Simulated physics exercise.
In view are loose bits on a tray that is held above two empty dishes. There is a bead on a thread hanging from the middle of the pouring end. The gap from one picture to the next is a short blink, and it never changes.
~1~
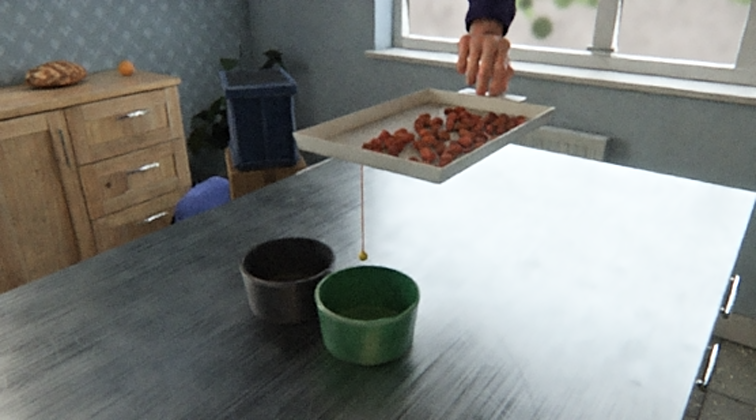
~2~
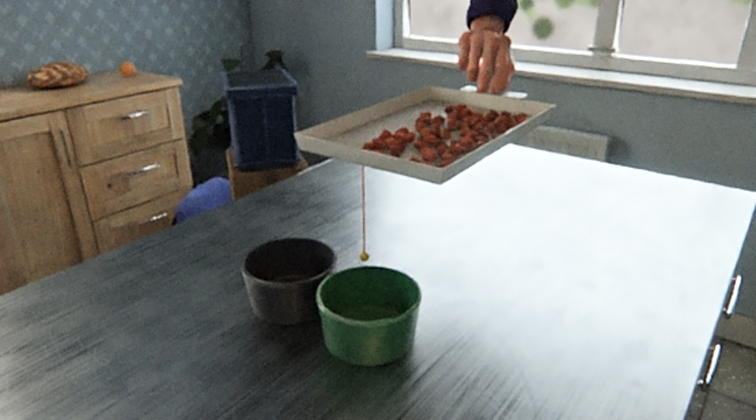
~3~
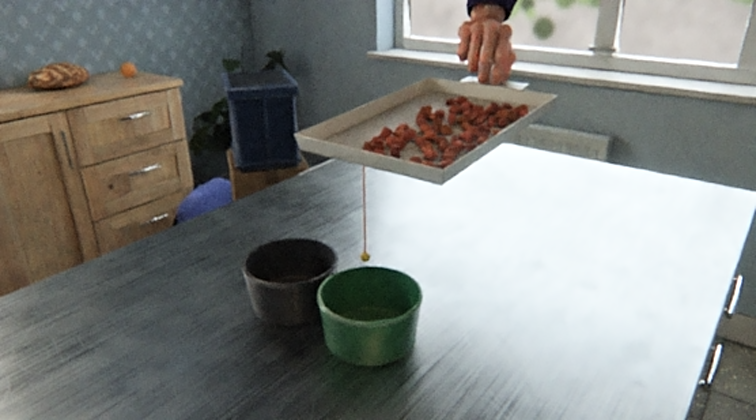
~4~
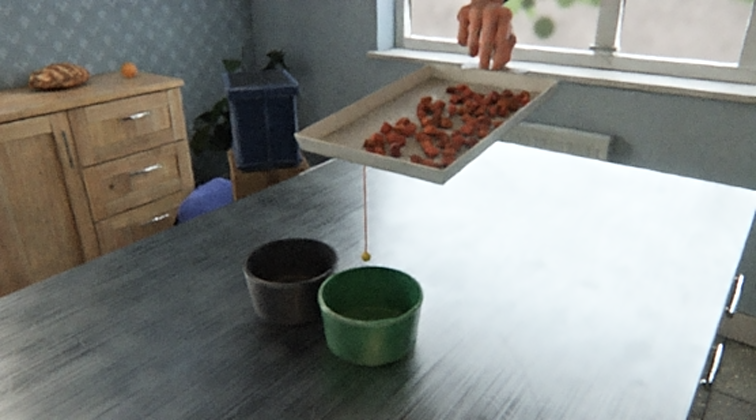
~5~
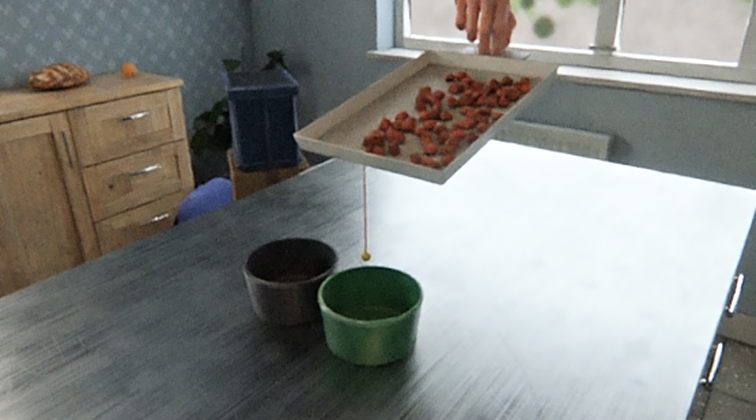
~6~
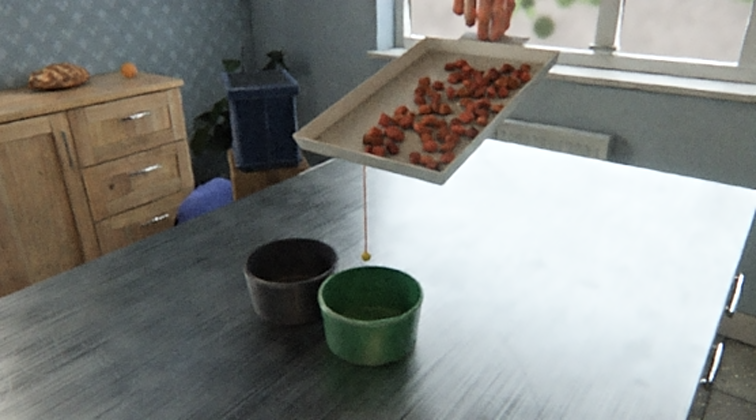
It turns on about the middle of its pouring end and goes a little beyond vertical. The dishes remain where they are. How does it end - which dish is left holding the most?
It ends with the right-hand dish holding the most.
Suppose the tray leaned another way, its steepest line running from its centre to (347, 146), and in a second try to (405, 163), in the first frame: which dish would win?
The leftmost dish, then the rightmost dish.
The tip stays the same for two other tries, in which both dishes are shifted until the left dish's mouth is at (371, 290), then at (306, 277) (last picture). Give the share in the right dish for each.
First 10 per cent, second 60 per cent.
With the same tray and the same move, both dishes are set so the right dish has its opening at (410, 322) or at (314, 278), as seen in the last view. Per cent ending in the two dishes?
90 and 30 in a hundred, in turn.
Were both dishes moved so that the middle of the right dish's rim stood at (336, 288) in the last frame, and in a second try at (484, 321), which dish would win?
Place 1 - the dish at right; place 2 - the dish at left.
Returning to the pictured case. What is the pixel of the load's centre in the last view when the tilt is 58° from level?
(395, 141).
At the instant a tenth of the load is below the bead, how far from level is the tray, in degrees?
About 75°.
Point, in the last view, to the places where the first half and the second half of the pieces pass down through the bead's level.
Earlier portion about (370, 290); later portion about (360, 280).
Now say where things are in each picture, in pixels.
In the first frame, corners of the pouring end (299, 133) and (440, 166), level; middle of the load (464, 134), bits of crushed brick; left dish (256, 296); right dish (336, 334); bead on its thread (363, 256).
In the second frame, corners of the pouring end (300, 133) and (441, 167), level; middle of the load (466, 132).
In the third frame, corners of the pouring end (300, 134) and (442, 167), tipped barely, level across its low end; middle of the load (466, 127).
In the fourth frame, corners of the pouring end (300, 134) and (442, 168), tipped a little, level across its low end; middle of the load (467, 119).
In the fifth frame, corners of the pouring end (299, 134) and (441, 169), tipped a little, level across its low end; middle of the load (467, 110).
In the sixth frame, corners of the pouring end (298, 134) and (440, 170), tipped clearly, level across its low end; middle of the load (466, 102); left dish (259, 297); right dish (339, 335).
Just after the last frame, tray tipped steeply; every one on the tray.
A moment on, tray tipped right over; roughly half on the tray; roughly a quarter in the right dish; just a few in the left dish; about a tenth outside both; about a tenth in the air.
Further on, tray tipped past a quarter turn; roughly two thirds in the right dish; about a tenth in the left dish; roughly a quarter outside both.
When it is over, tray tipped past a quarter turn; roughly two thirds in the right dish; about a tenth in the left dish; roughly a quarter outside both.
